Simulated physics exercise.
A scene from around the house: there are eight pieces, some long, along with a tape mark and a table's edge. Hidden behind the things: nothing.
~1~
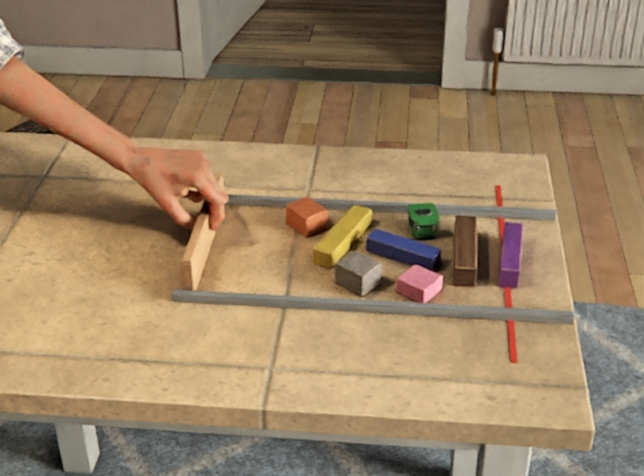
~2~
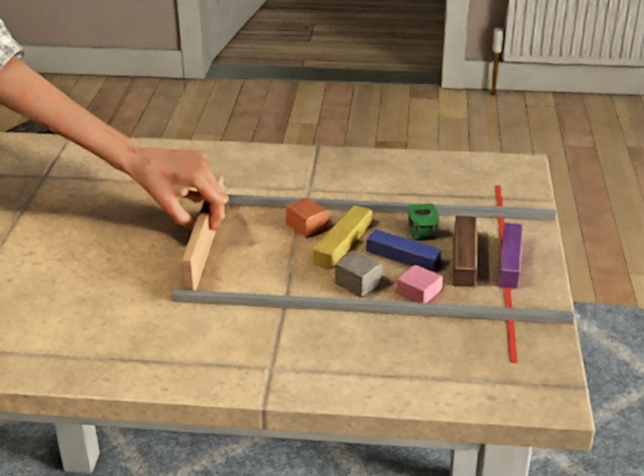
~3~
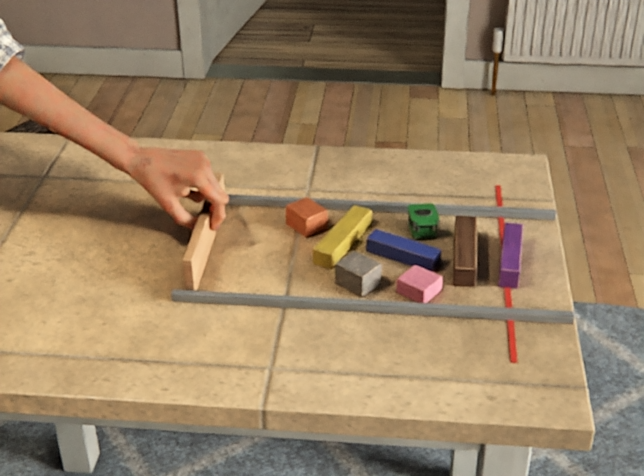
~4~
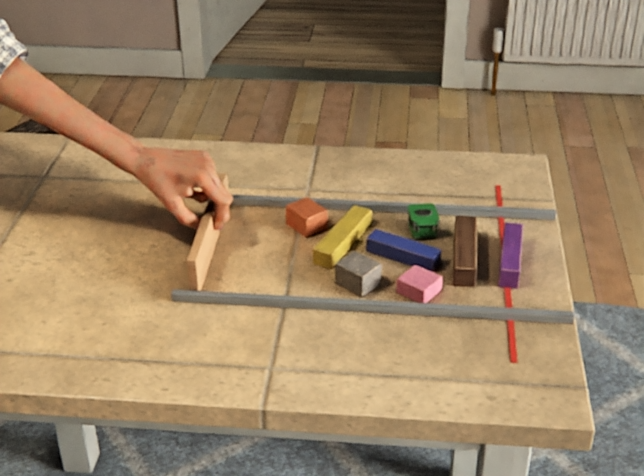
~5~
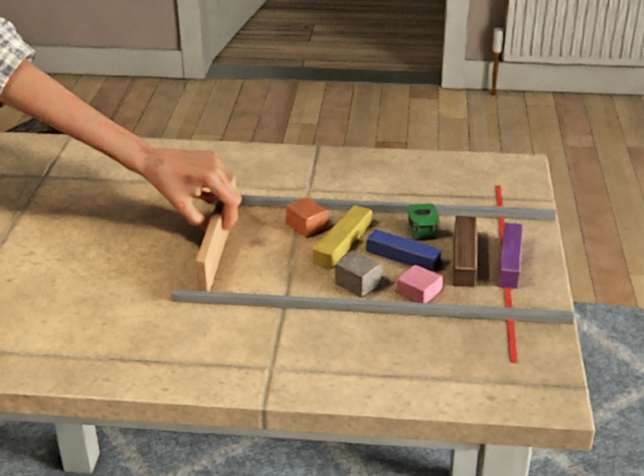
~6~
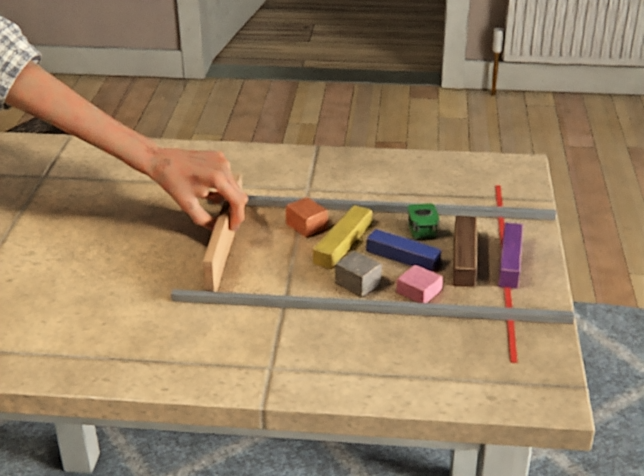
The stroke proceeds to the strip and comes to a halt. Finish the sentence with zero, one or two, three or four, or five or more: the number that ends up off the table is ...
The number that ends up off the table is three or four.
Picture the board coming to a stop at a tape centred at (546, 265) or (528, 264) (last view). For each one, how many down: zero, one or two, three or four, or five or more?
Taking them in turn, five or over; at least five.
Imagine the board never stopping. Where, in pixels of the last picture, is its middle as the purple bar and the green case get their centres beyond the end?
(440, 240) and then (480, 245), give or take.
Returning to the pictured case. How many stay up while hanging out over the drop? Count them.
The answer comes to 2.
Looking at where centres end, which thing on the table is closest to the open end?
It's the pink block that is foremost.
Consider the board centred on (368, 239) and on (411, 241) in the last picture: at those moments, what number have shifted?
The counts are 7 and 8.
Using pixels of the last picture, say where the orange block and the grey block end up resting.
Orange block at (525, 223), grey block at (532, 280).
Soon after, none off yet; purple bar at rest near (511, 254); brown stick moving near (469, 251); green case displaced a little near (435, 222).
In the end, the number that fall off is three or four; gone, blue bar, green case, brown stick and purple bar.
